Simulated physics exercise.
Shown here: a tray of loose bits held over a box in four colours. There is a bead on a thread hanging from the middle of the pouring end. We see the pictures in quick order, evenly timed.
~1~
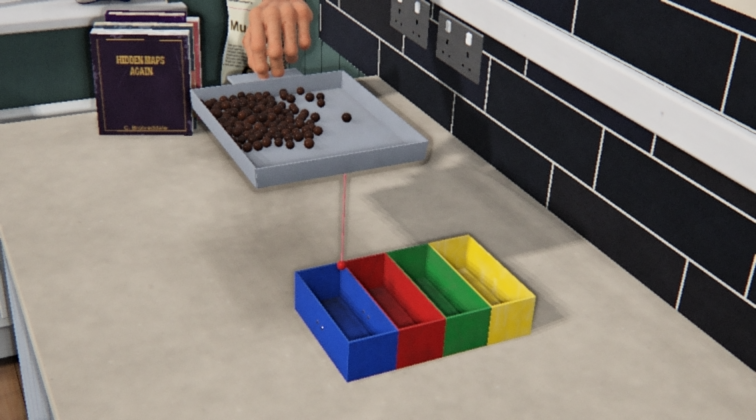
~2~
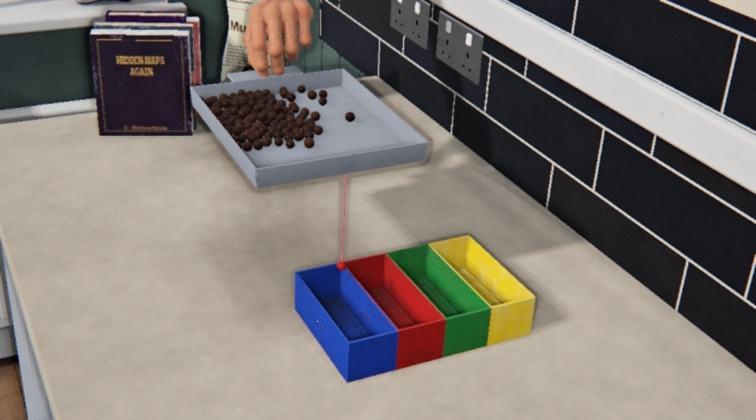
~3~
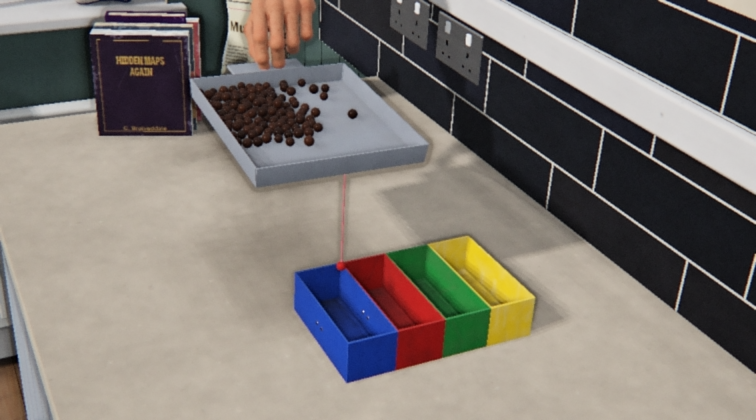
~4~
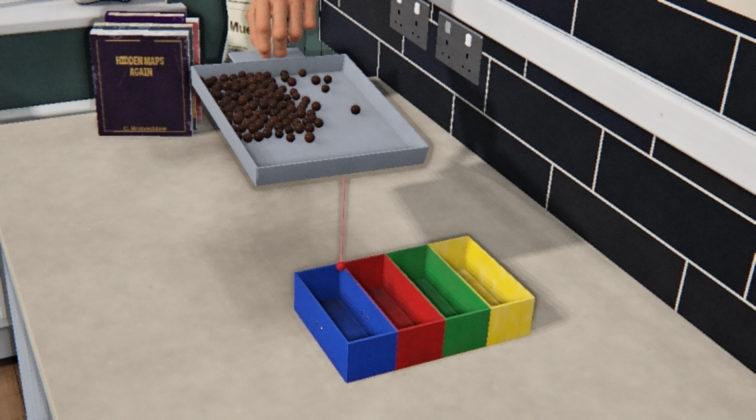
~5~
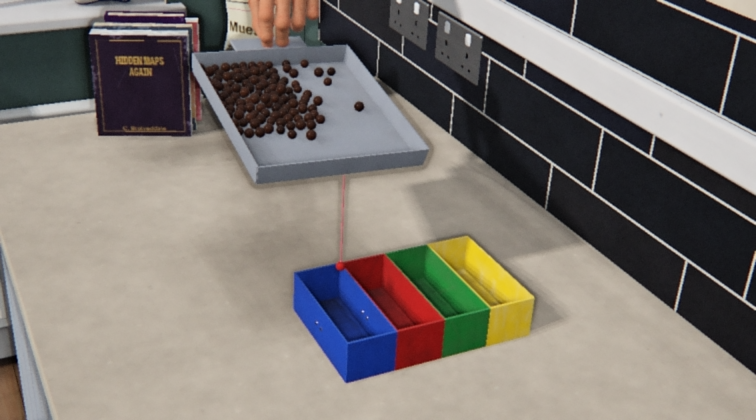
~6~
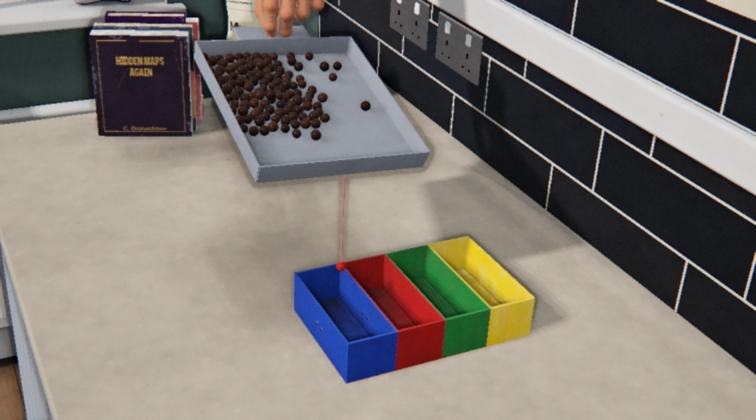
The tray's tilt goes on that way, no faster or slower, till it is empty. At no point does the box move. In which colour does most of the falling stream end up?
Most of the stream ends up in the green cell.
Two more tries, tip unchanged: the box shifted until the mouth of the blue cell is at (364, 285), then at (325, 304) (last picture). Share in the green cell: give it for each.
The first try yields 10% and the second yields 50%.
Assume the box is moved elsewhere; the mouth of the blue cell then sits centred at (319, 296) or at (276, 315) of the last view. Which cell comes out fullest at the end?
For the first position it is the green cell, and for the second it is that yellow cell.
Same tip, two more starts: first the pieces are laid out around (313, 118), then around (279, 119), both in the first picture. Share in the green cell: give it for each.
About 60 % and 50 %.
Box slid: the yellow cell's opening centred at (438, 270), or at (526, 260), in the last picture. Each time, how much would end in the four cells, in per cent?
About 90 per cent, then about 80 per cent.
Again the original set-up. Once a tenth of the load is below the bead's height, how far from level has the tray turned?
The tilt is near 100° by then.
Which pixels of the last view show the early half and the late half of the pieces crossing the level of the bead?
Near (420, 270) to start, and near (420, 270) afterwards.
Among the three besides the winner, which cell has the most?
Next in line is the red one.
Soon, tray tipped steeply; nearly all on the tray; a stray few in the green cell; a stray few in the red cell; a stray few falling or outside the box.
A while on, tray tipped right over; most on the tray; a stray few in the green cell; a stray few in the yellow cell; a small part falling or outside the box.
Towards the end, tray tipped past a quarter turn; about half in the green cell; about a quarter in the red cell; a small part in the blue cell; a stray few in the yellow cell; a small part falling or outside the box.
Finally, tray tipped past a quarter turn; about half in the green cell; about a quarter in the red cell; a small part in the blue cell; a stray few in the yellow cell; a small part outside the box.
